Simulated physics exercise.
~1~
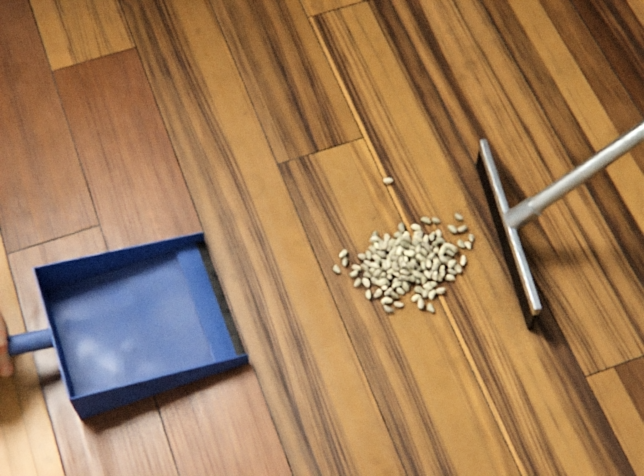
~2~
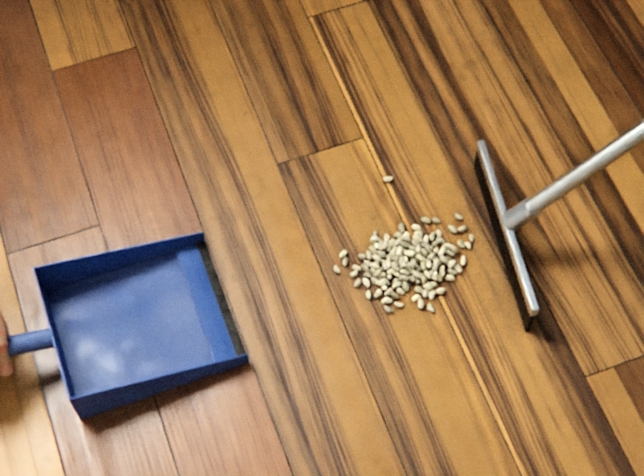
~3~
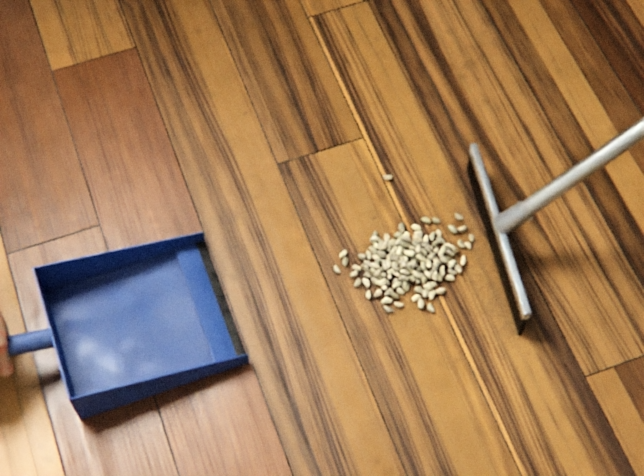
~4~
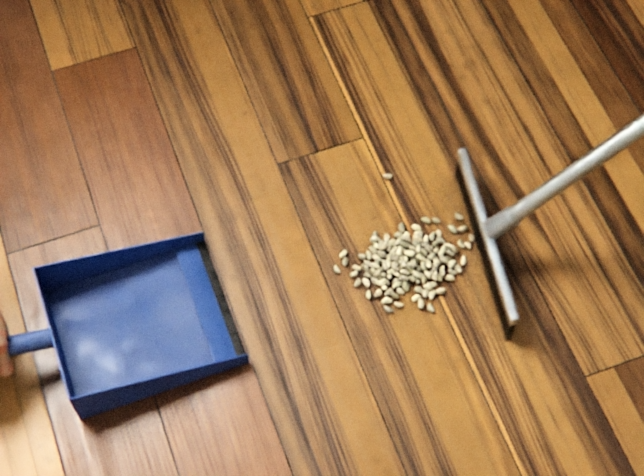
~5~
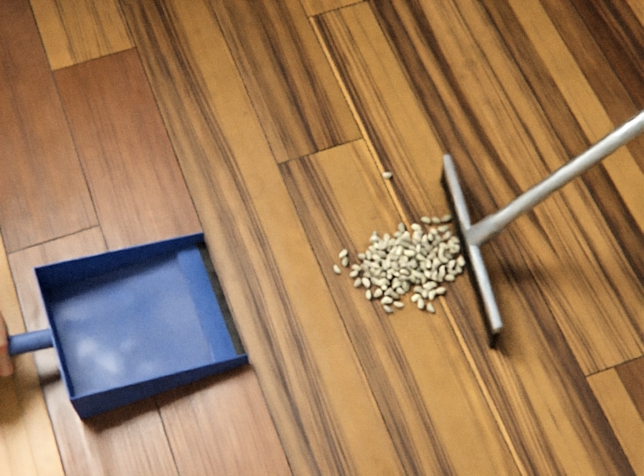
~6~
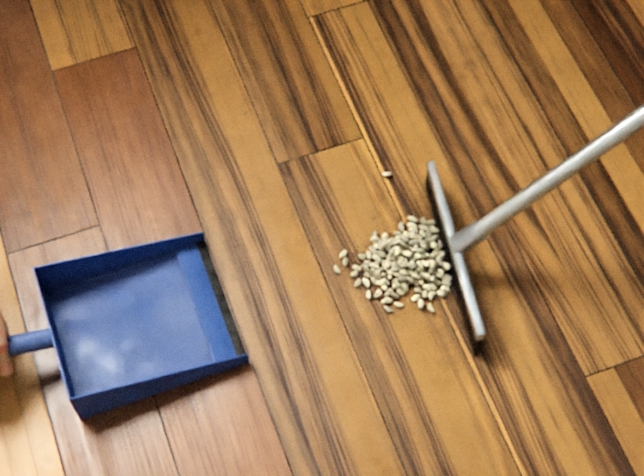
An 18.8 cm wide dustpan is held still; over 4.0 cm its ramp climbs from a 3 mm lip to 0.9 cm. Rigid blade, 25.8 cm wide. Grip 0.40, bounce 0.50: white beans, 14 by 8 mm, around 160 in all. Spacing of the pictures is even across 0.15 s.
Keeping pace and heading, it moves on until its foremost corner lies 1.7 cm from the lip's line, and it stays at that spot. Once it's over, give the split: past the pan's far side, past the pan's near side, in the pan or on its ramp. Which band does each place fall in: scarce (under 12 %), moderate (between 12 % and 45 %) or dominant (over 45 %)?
Far side: Scarce; near side: Moderate; pan: Moderate.
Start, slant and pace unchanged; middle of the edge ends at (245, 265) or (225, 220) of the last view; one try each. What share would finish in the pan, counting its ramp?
First try around 35 %, second try around 25 %.
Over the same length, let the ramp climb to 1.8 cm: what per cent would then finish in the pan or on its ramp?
15 per cent.
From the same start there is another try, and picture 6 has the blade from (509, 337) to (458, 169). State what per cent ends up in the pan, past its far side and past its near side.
Per cent by place - pan 0, far side 0, near side 30.
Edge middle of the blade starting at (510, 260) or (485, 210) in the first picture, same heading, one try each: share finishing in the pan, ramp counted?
The two tries give some 15 % and some 25 %.
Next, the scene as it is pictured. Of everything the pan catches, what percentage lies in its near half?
I'd put it near 60 per cent.
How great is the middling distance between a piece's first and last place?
It works out to some 24 cm.
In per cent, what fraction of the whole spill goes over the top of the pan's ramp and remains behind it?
About 5 %.
Then, 0.18 s after the last picture, middle of the blade 16 cm from the lip; 0 % over the lip, far side 0 %, near side 10 %.
Then, 0.29 s after the last picture, middle of the blade 7 cm from the lip; 0 % over the lip, far side 5 %, near side 15 %.
Then, 0.54 s after the last picture, middle of the blade 4 cm from the lip; 20 % over the lip, far side 5 %, near side 20 %.
In the end, far side 5 %, near side 20 %, pan 20 %, in front of the lip or behind the blade 55 %.
